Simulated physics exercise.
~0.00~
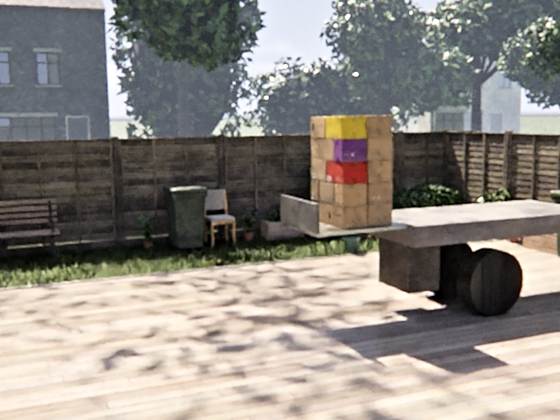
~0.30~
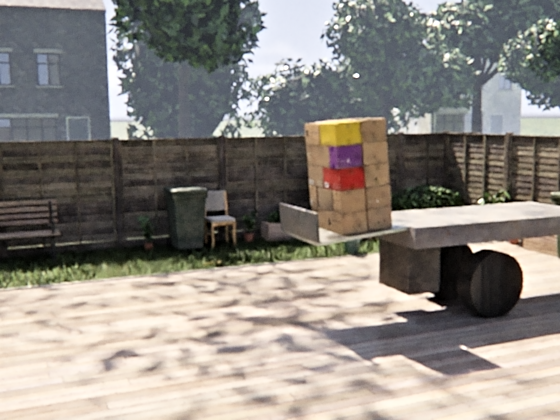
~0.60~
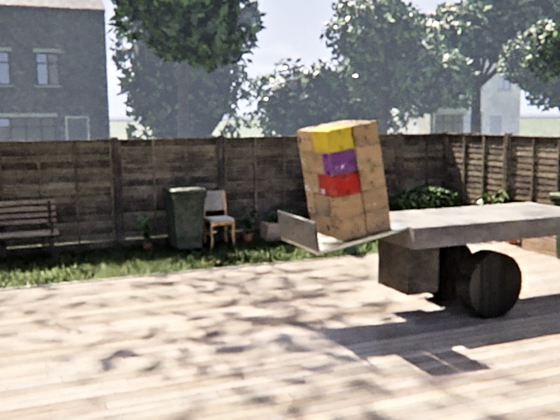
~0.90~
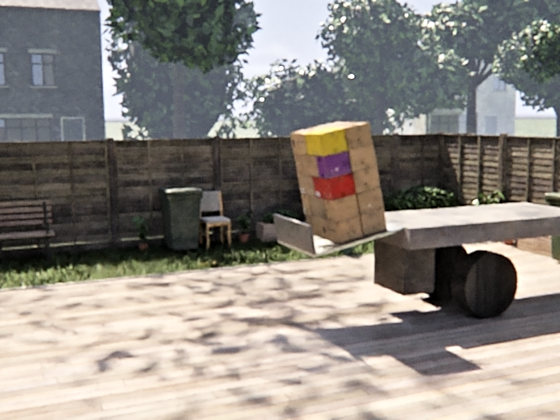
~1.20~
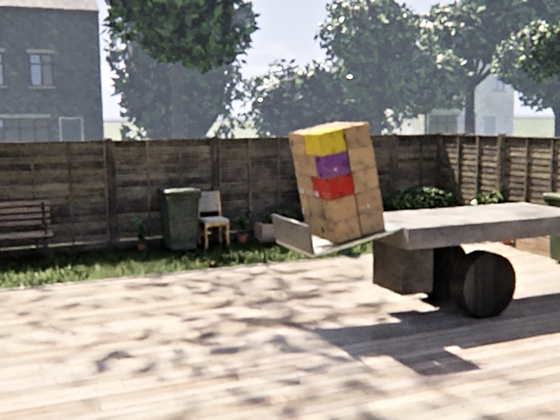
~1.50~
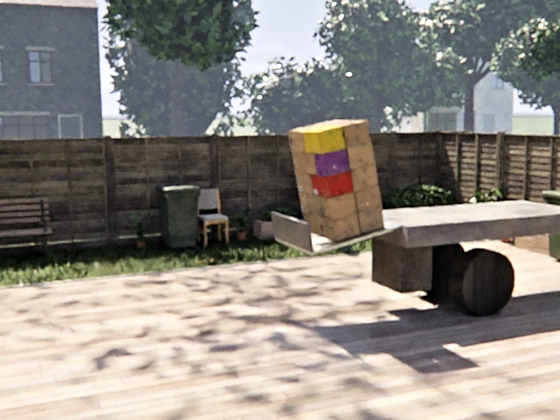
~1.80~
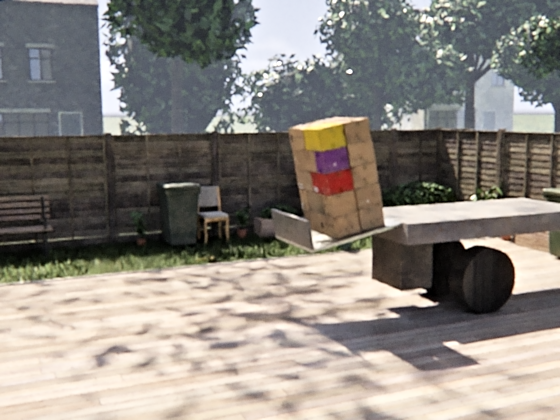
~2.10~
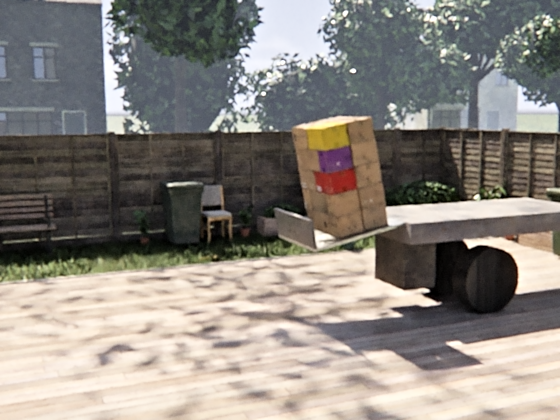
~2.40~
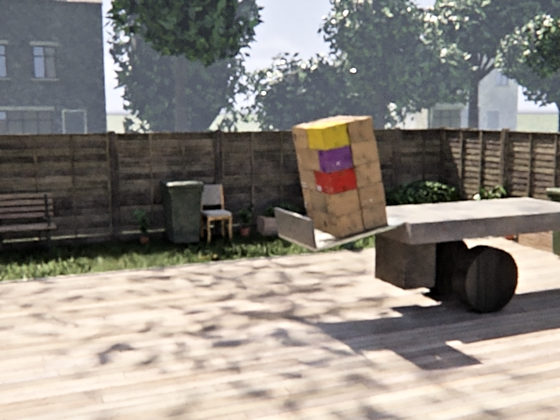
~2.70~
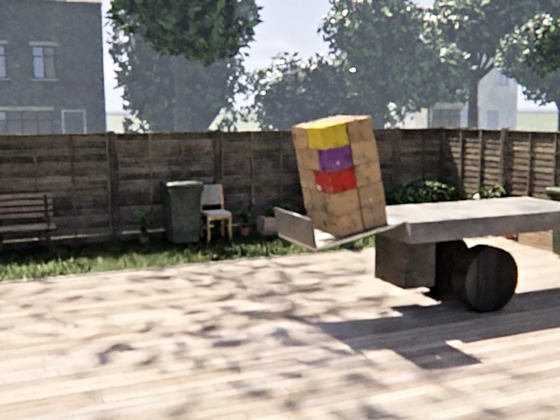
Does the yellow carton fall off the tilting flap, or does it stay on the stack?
The yellow carton stays on top of the stack, leaning with it as the flap comes to rest.
